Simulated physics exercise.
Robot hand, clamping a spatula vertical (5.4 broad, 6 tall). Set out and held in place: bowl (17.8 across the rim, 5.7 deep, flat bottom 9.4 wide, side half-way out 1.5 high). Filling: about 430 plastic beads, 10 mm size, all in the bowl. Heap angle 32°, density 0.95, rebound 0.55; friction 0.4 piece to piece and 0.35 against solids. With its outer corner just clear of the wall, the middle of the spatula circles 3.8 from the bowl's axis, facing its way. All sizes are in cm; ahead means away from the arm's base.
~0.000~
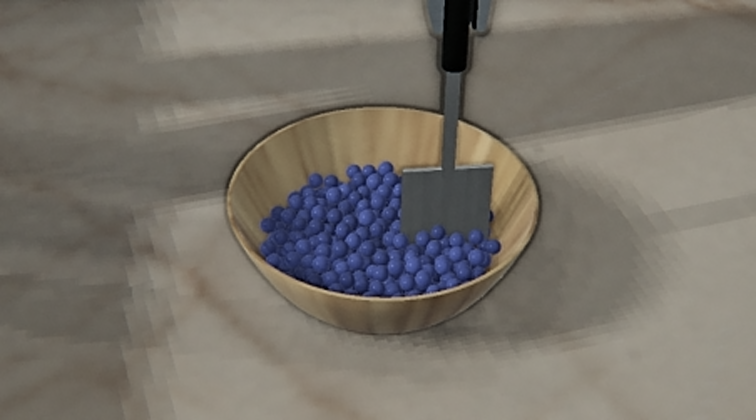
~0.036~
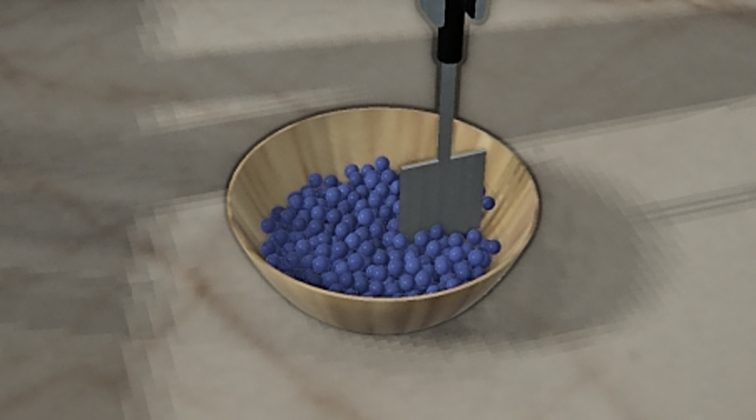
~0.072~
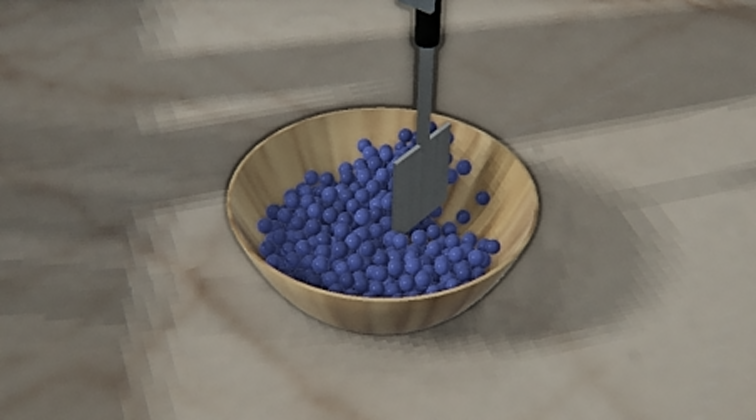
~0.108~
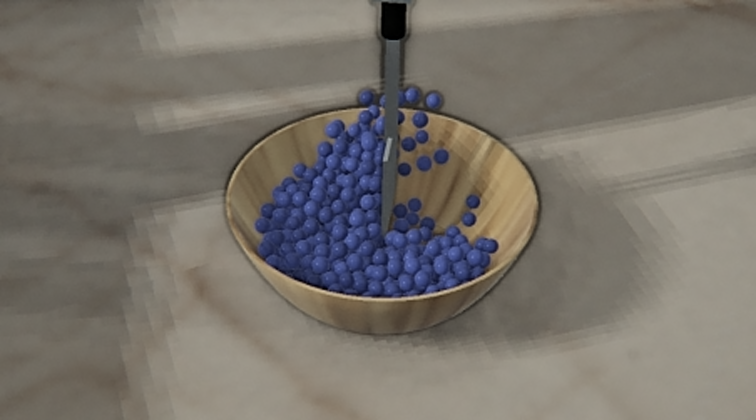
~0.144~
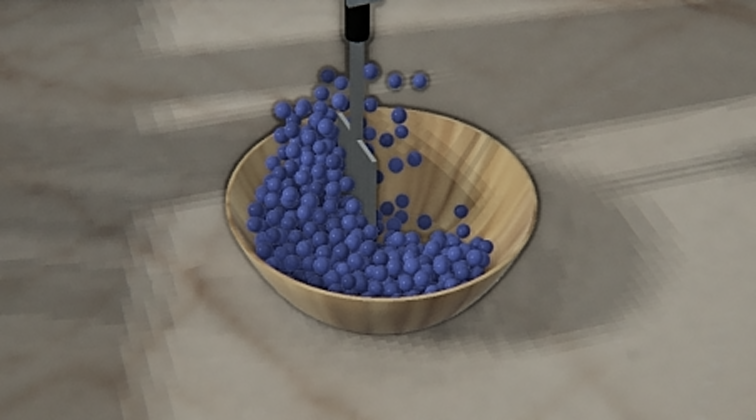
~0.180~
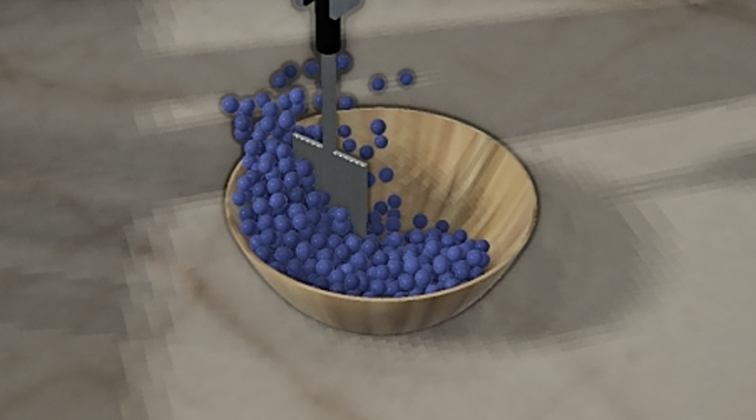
On a mottled grey-beige surface crossed by soft shadows, seen from above at an angle by a still camera, sits a light wooden bowl. It holds many small blue beads, with a flat grey spatula gripped upright by a robot hand at its right side. The spatula turns and sweeps leftward around the back, heaping beads against the left wall while some fly above the rim.
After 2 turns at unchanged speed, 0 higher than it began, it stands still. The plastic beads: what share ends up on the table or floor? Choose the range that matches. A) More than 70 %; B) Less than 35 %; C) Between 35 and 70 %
C.
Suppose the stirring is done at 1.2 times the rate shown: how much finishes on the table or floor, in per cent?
Estimated share: Near 60 per cent.
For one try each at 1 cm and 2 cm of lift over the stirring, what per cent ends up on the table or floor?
Estimates: 40 % then 30 %.
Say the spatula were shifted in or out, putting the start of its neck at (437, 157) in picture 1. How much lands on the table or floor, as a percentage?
Close to 30 in a hundred.
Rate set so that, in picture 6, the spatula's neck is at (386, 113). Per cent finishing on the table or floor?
Around 20 in a hundred.
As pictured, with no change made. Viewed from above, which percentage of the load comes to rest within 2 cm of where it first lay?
Near 5 per cent of the pieces.
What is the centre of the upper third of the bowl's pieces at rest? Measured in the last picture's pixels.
Somewhere close to (416, 191).
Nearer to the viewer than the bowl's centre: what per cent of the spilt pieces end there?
About 60 per cent.
After 0.44 s, 4° round, highest piece 9 above the table; 305 in the bowl, 101 on the table or floor, 28 in flight or on the tool.
After 0.70 s, 230° round, highest piece 8 above the table; 248 in the bowl, 174 on the table or floor, 12 in flight or on the tool.
After 1.03 s, 0° round, highest piece 5 above the table; 233 in the bowl, 201 on the table or floor.
After 1.73 s, 0° round, highest piece 5 above the table; 233 in the bowl, 201 on the table or floor.
At rest, 233 in the bowl, 201 on the table or floor. That is 46 % on the table or floor.
